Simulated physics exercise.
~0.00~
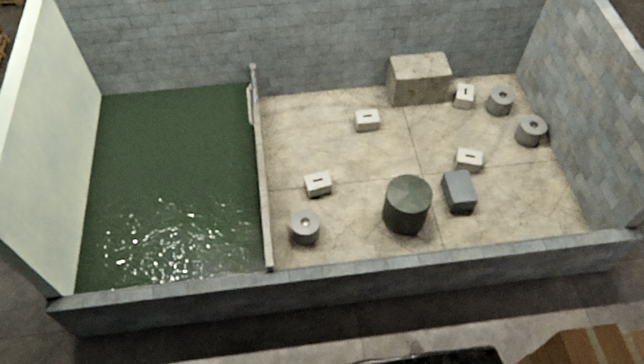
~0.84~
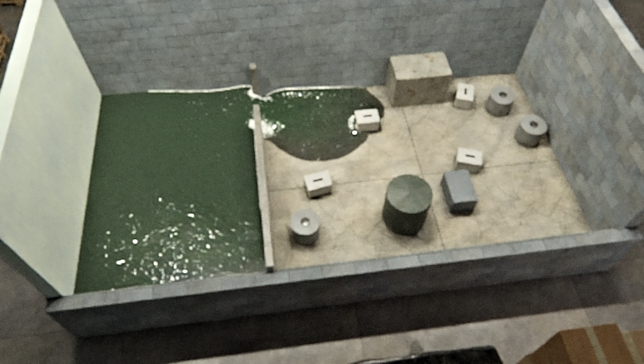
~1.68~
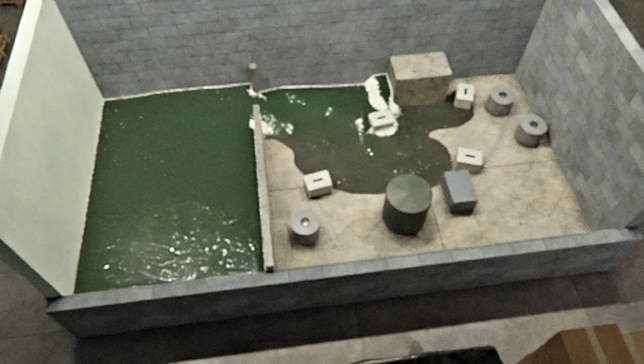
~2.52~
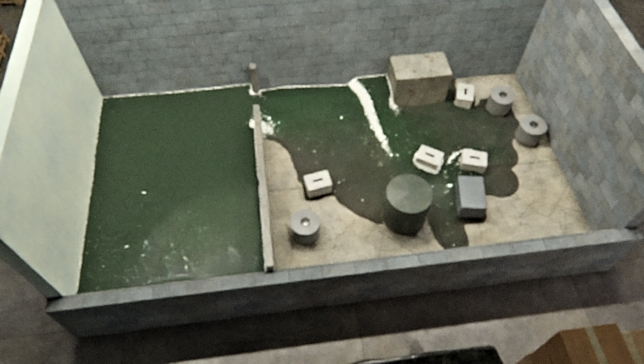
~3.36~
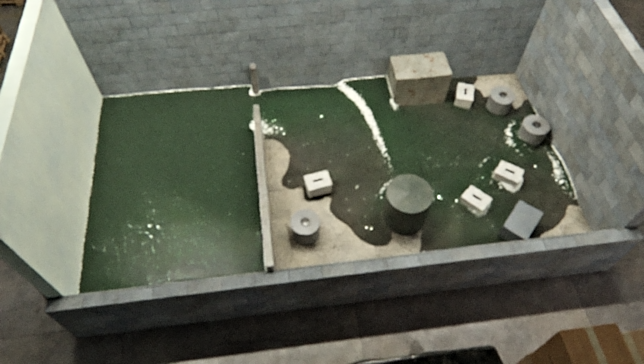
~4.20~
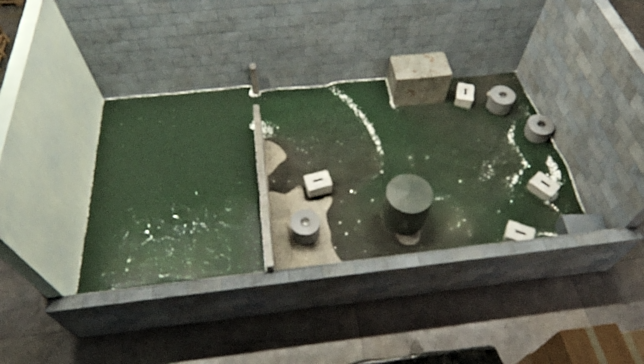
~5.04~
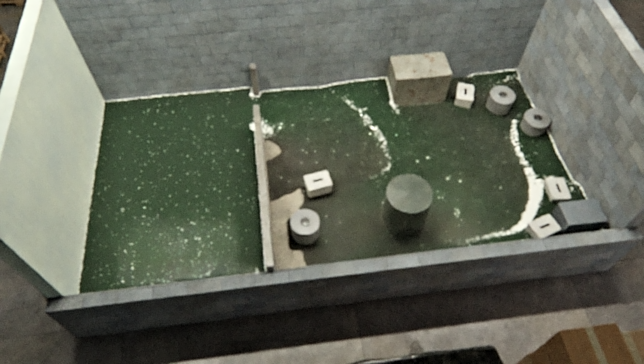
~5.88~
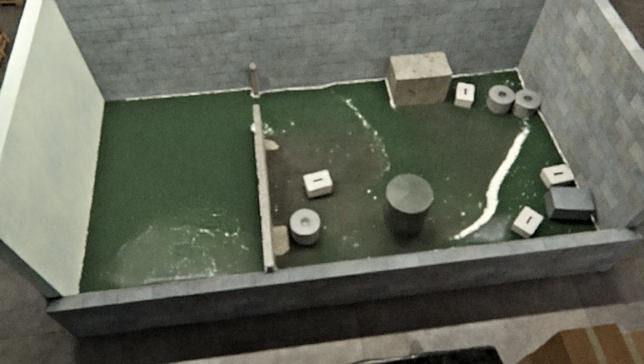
Green water pours through a gap into the dry room and sweeps several blocks rightward.
